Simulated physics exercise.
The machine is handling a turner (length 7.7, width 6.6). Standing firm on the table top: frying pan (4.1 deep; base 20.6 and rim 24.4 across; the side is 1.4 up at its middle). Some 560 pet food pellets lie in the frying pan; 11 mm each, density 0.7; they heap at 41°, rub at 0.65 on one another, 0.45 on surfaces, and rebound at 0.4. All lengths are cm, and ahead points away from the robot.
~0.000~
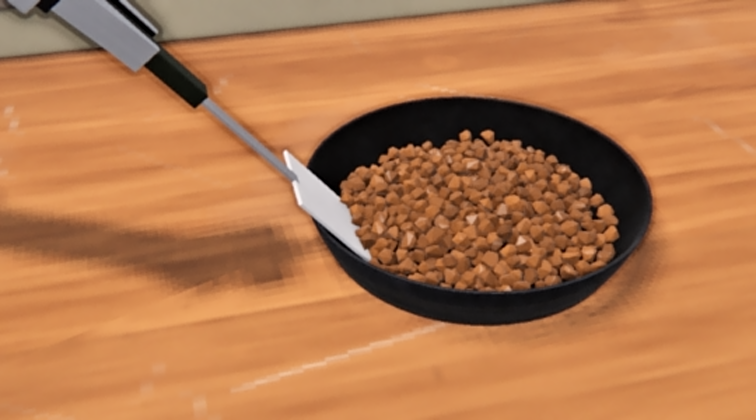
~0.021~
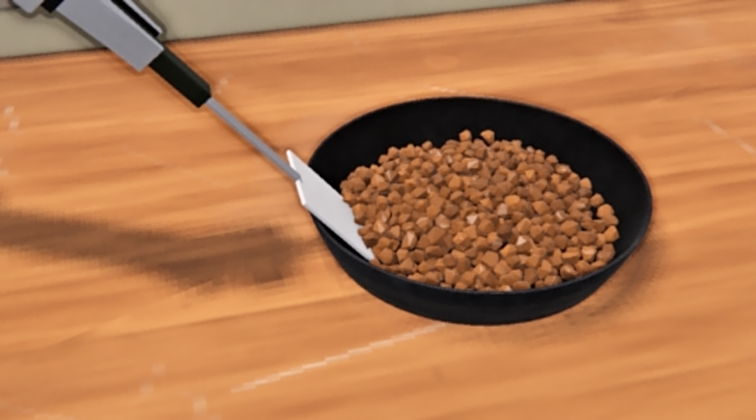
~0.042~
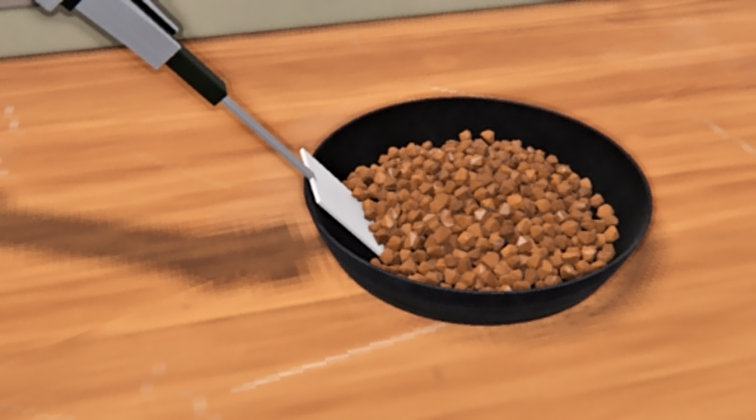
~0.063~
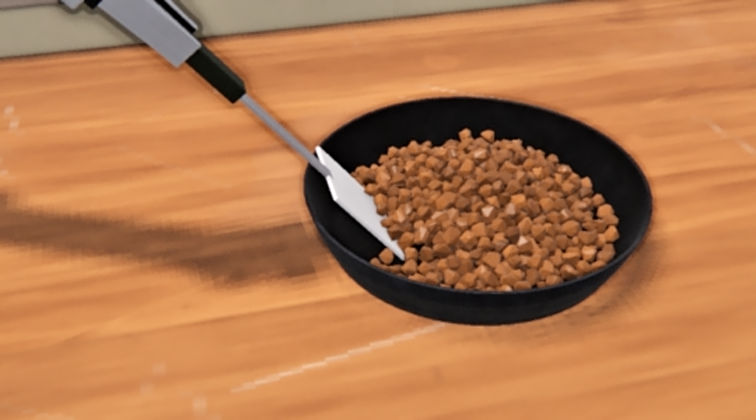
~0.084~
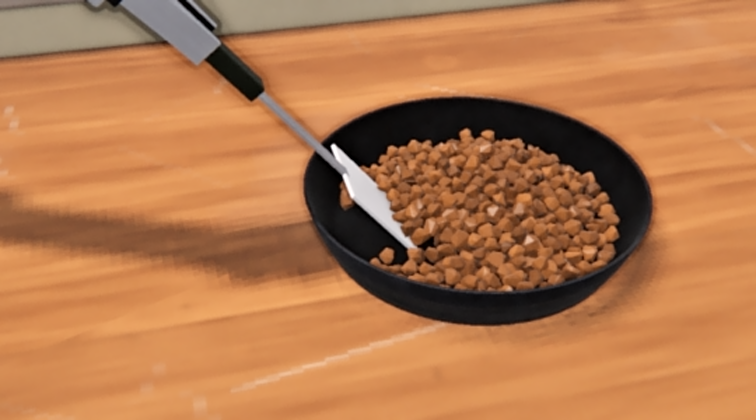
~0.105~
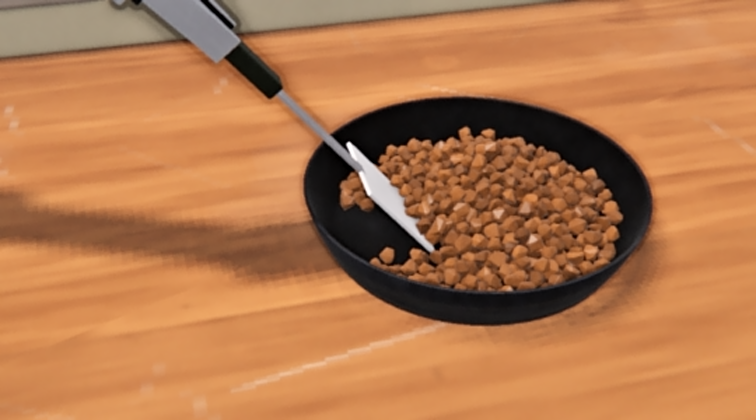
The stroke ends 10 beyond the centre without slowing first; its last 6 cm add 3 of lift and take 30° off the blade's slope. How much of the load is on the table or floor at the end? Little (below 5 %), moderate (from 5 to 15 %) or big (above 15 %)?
Share on the table or floor: Moderate (from 5 to 15 %).
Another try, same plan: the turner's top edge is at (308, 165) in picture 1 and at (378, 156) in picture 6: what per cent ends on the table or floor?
About 15 per cent.
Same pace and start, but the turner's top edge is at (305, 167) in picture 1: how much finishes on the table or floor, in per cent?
About 15 per cent.
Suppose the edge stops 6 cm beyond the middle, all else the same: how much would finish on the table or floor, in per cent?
In that case some 0 per cent.
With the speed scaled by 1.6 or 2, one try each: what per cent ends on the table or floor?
Some 20 and 25 per cent.
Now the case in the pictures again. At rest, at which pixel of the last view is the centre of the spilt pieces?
At about (685, 190).
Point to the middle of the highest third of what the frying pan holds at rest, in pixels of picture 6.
Around (575, 184).
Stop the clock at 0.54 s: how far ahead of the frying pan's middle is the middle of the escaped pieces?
Roughly 16 cm.
After 0.20 s, sloping 52°, highest piece 5 above the table; 559 in the frying pan.
After 0.30 s, sloping 40°, highest piece 6 above the table; 559 in the frying pan.
After 0.54 s, sloping 22°, highest piece 6 above the table; 502 in the frying pan, 54 on the table or floor, 3 on the blade or in flight.
After 1.59 s, sloping 22°, highest piece 6 above the table; 500 in the frying pan, 59 on the table or floor.
At rest, 500 in the frying pan, 59 on the table or floor. That is 11 % on the table or floor.
